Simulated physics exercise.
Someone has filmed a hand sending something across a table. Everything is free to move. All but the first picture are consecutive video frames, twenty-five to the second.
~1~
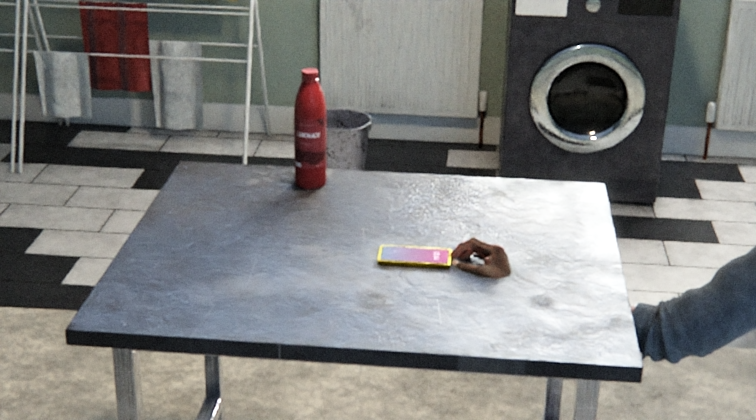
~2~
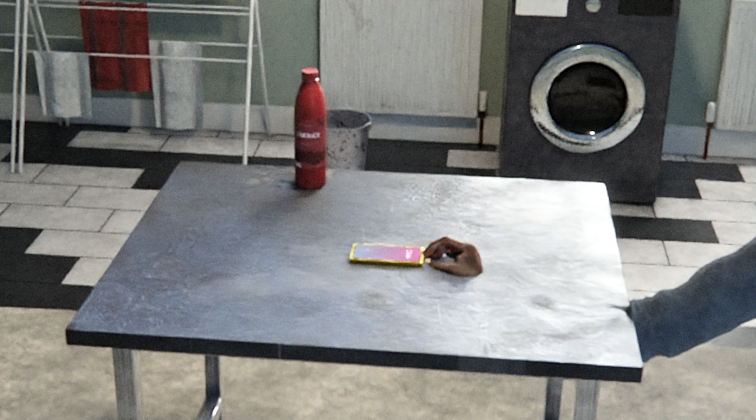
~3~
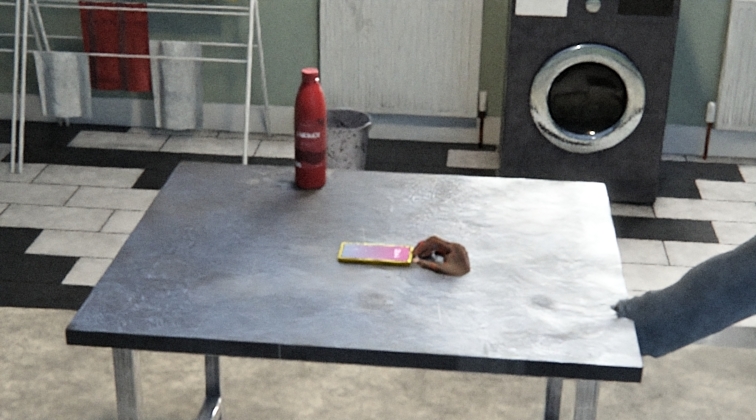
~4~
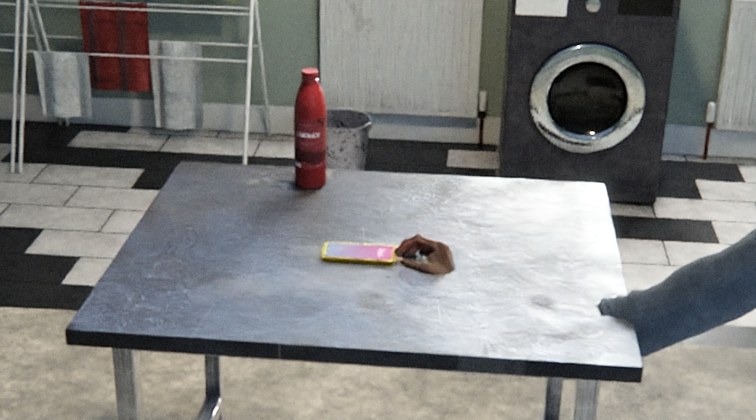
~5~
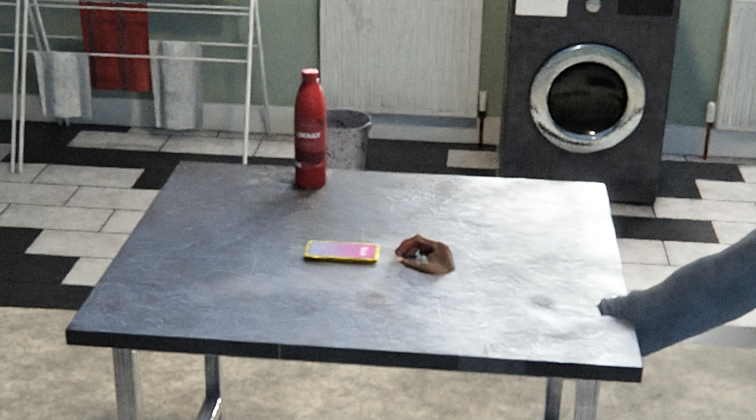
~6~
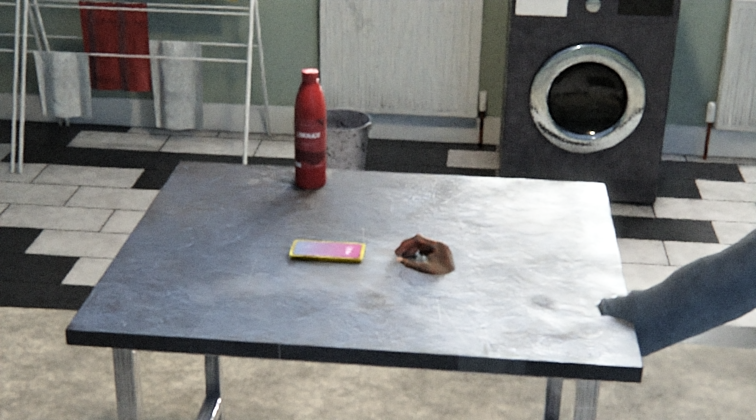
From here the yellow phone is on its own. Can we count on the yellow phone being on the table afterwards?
The yellow phone stays on the table.
Then, 0.10 s after the last picture, yellow phone slid about its own width near (300, 250).
Then, 0.20 s after the last picture, yellow phone slid about its own width near (286, 249).
At rest, moved from the start, yellow phone. Seen from the same camera at the end, yellow phone near (285, 249).
